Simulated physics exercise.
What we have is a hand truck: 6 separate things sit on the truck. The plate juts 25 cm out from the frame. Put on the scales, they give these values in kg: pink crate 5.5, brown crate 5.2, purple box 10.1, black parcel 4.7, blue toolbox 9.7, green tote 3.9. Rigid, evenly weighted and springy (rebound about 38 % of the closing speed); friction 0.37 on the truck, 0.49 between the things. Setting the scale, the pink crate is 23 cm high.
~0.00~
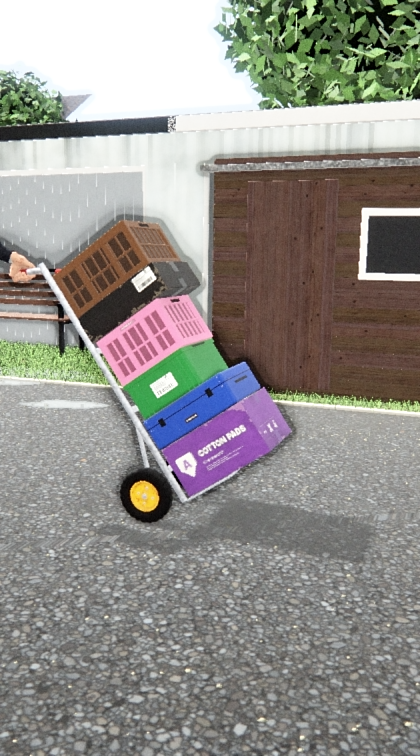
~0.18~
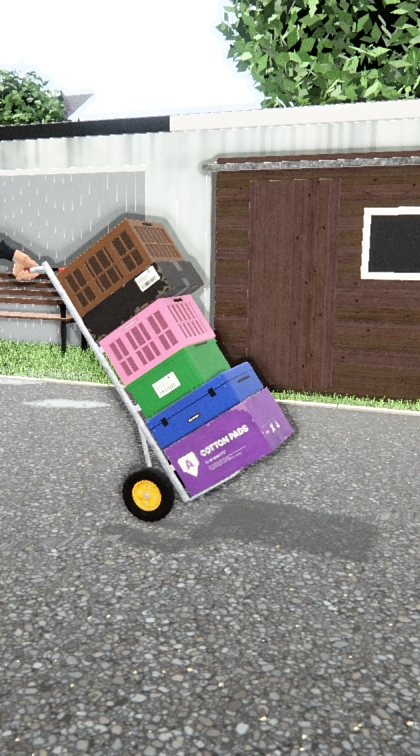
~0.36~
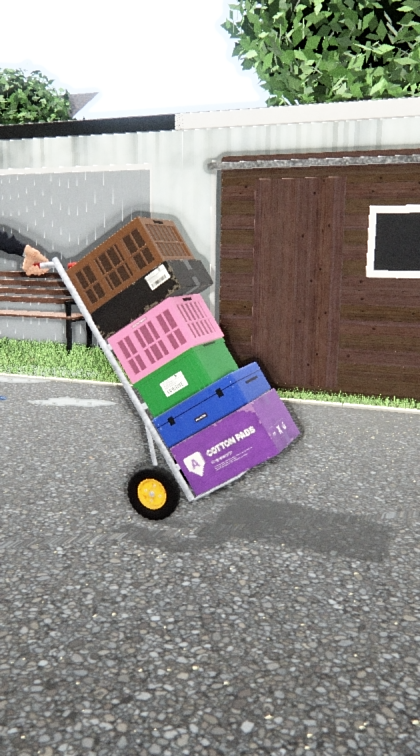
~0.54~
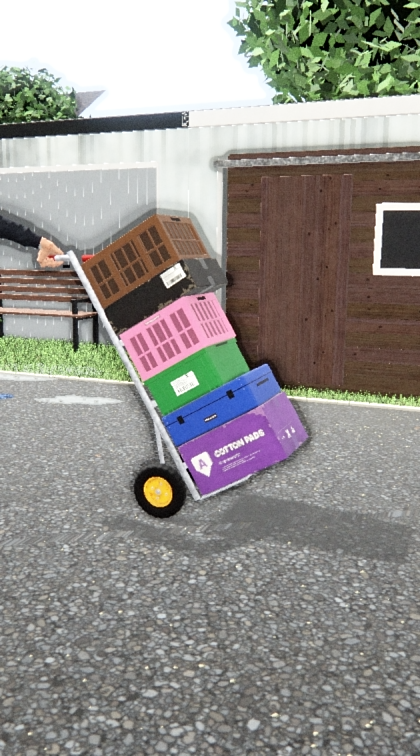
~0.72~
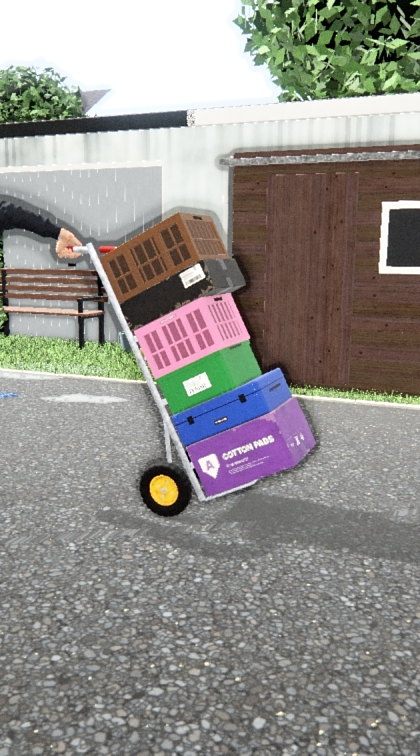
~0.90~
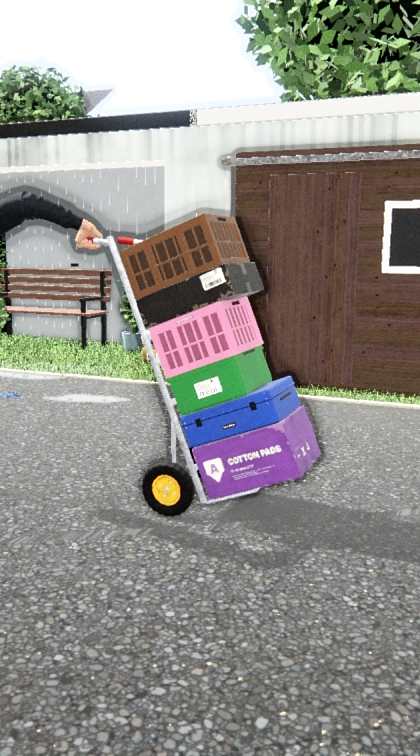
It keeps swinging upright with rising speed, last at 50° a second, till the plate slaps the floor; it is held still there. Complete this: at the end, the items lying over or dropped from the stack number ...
... zero.
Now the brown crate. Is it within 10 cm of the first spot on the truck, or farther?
Outcome for the brown crate: Displaced.
Around 1.40 s, leaning back 2°.
Around 1.50 s, truck upright; brown crate shifted 5 cm near (276, 273); pink crate shifted 3 cm near (263, 357); black parcel shifted 4 cm.
Around 1.60 s, truck upright; brown crate tipped 6° against what carries it near (290, 273); pink crate tipped 5° against what carries it near (271, 356); black parcel tipped 5° against what carries it.
Around 1.90 s, truck upright; brown crate shifted 15 cm near (299, 275); pink crate shifted 8 cm near (275, 358); black parcel shifted 12 cm.
Finally (2.6 s), not toppled but over 10 cm from the start, brown crate and black parcel; the other 4 still in place (within 10 cm). Final places as that camera would see them, pink crate near (277, 358), brown crate near (302, 275).
